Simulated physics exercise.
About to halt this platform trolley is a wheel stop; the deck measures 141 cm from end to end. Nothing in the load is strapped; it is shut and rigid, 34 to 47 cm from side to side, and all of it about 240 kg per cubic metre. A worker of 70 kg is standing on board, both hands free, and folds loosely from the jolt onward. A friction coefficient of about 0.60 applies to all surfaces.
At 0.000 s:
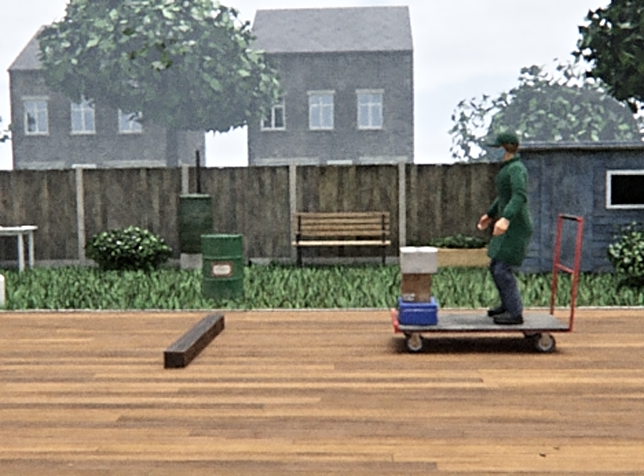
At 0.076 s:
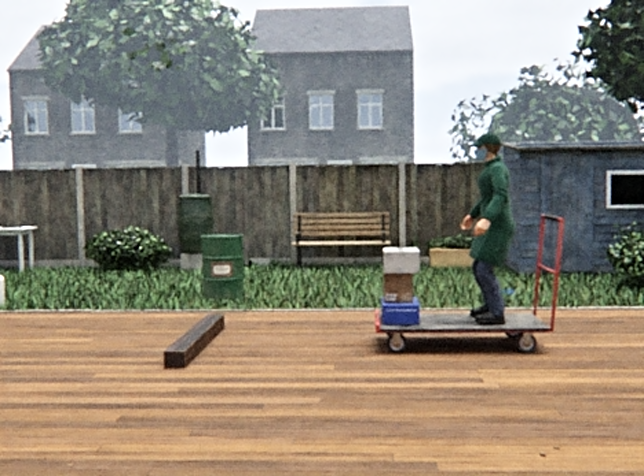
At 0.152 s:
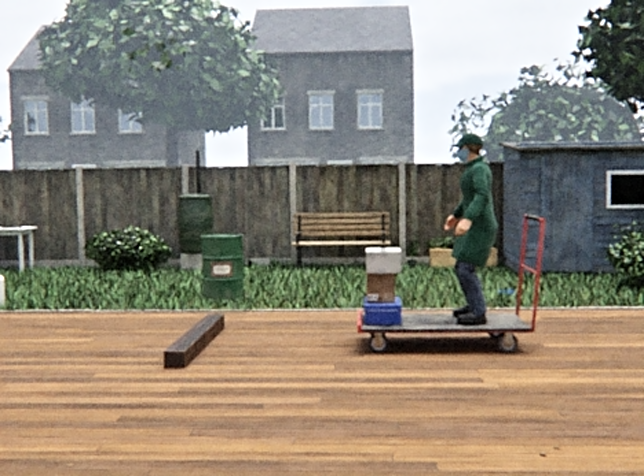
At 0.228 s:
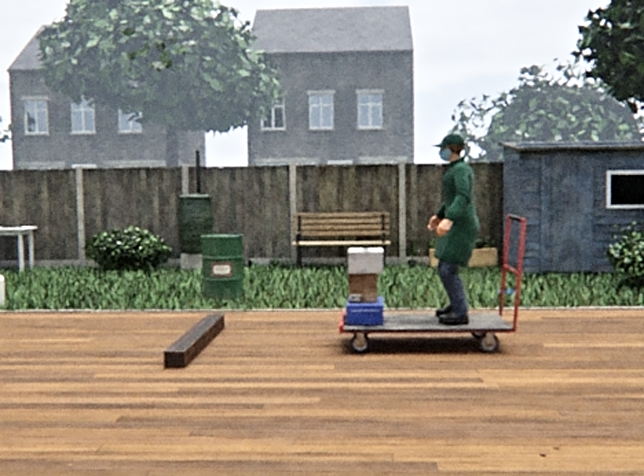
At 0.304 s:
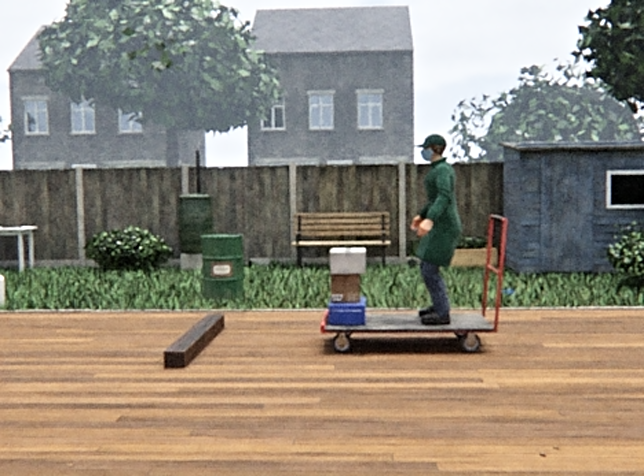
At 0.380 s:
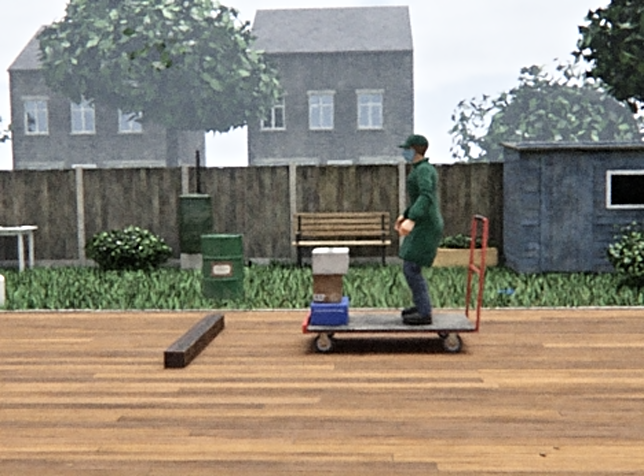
Worker in green coat and cap standing on a platform trolley rolling left across wooden decking, boxes stacked at its front end.
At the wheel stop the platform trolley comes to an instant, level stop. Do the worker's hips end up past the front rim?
No, it never passes the edge.
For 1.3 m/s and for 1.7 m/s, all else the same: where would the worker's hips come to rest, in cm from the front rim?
80 cm behind, then 40 cm behind.
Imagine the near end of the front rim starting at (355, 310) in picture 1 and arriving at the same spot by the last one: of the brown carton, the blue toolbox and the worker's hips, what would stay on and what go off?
Result: Brown gone, blue secure, hips secure.
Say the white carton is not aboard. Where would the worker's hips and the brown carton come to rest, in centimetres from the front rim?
In that case hips 10 behind, brown 70 past.
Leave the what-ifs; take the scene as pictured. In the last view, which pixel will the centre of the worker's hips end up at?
(210, 289).
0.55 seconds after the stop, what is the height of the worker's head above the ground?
The head is some 80 cm up from the ground.
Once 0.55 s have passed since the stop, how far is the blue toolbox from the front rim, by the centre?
Some 20 cm behind it.
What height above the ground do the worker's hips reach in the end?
Roughly 50 cm.
The wheels strike at 0.86 s.
After 1.41 s the worker's hips are 30 cm behind the rim, near (229, 277) in the last picture's view.
After 1.86 s the worker's hips are 13 cm behind the rim, near (210, 289) in the last picture's view.
After 2.5 s, past the rim, brown carton and white carton; behind it, blue toolbox and the worker's hips.
